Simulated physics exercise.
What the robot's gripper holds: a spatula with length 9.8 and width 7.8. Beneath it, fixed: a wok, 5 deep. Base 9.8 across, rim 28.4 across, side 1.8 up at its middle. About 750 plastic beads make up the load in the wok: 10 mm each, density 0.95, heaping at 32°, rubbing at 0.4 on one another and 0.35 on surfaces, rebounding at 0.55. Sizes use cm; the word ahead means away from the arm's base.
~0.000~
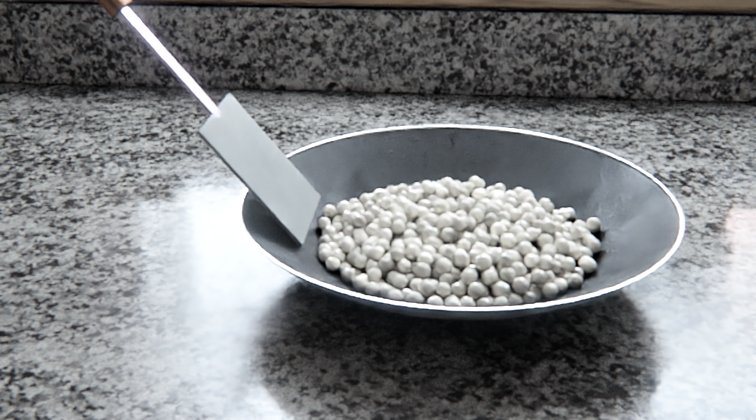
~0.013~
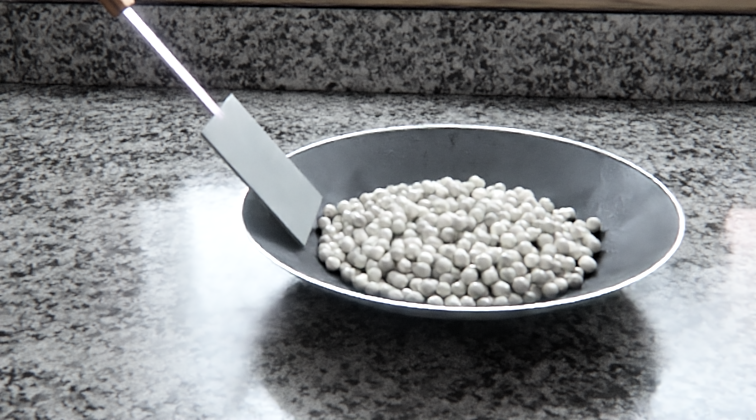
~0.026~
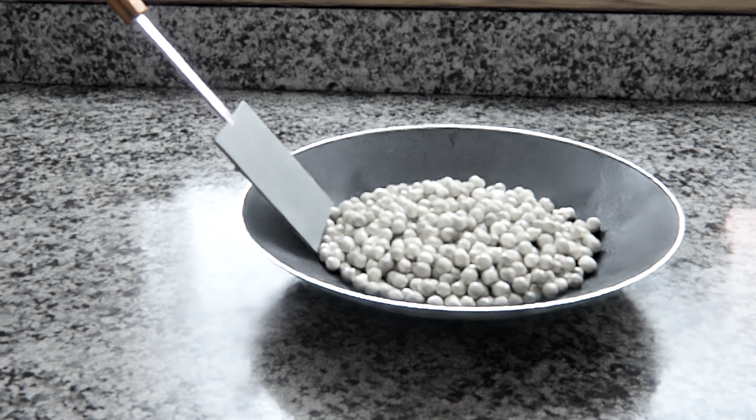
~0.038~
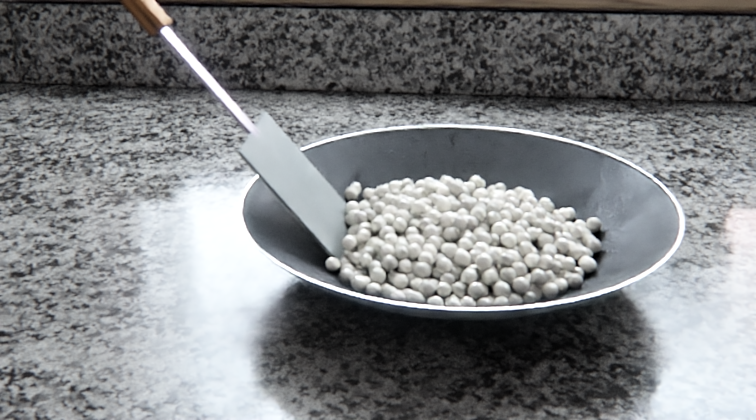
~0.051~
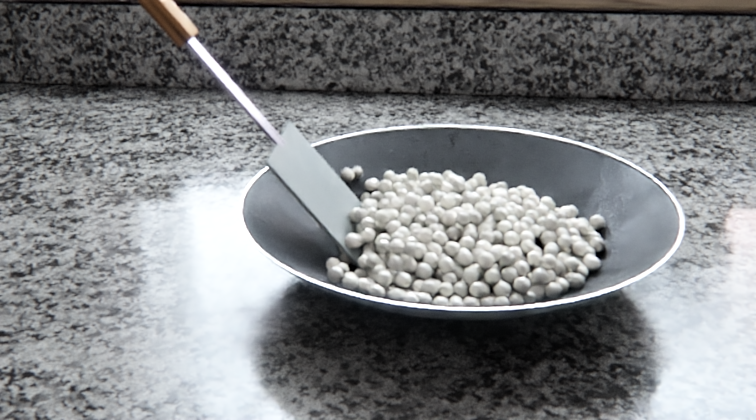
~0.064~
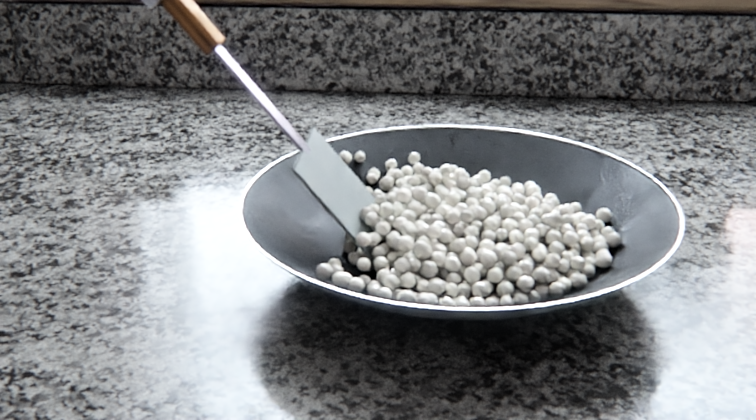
On a speckled stone countertop, a dark wok holds a heap of small pale beads, with a flat spatula resting at its left side. The spatula barely shifts at first, then slides rightward and down into the heap, pushing beads to the right while a few slip around its edges.
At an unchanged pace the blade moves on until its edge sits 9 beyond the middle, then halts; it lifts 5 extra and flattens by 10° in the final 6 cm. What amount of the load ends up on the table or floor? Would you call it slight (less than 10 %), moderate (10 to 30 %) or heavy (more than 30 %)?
I would call it heavy, more than 30 %.
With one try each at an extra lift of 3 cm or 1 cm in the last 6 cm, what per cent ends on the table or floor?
Result, in order: Approx. 45 % and 50 %.
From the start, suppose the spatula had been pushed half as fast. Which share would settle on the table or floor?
Estimated share: Some 15 %.
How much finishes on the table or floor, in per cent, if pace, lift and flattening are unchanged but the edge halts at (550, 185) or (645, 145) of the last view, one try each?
Close to 25 and close to 50 per cent, respectively.
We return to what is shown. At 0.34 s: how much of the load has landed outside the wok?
20 %.
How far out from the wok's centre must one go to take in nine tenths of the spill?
About 115 cm from the centre.
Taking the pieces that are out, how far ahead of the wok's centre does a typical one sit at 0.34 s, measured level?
Some 26 centimetres ahead.
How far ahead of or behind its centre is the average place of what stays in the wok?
Ahead, by around 3.0 cm.
After 0.10 s, sloping 51°, highest piece 7 above the table; 751 in the wok, 3 on the blade or in flight.
After 0.13 s, sloping 49°, highest piece 8 above the table; 745 in the wok, 9 on the blade or in flight.
After 0.34 s, sloping 41°, highest piece 20 above the table; 426 in the wok, 168 on the table or floor, 160 on the blade or in flight.
After 1.39 s, sloping 41°, highest piece 4 above the table; 425 in the wok, 329 on the table or floor.
In the end, 425 in the wok, 329 on the table or floor. That is 44 % on the table or floor.
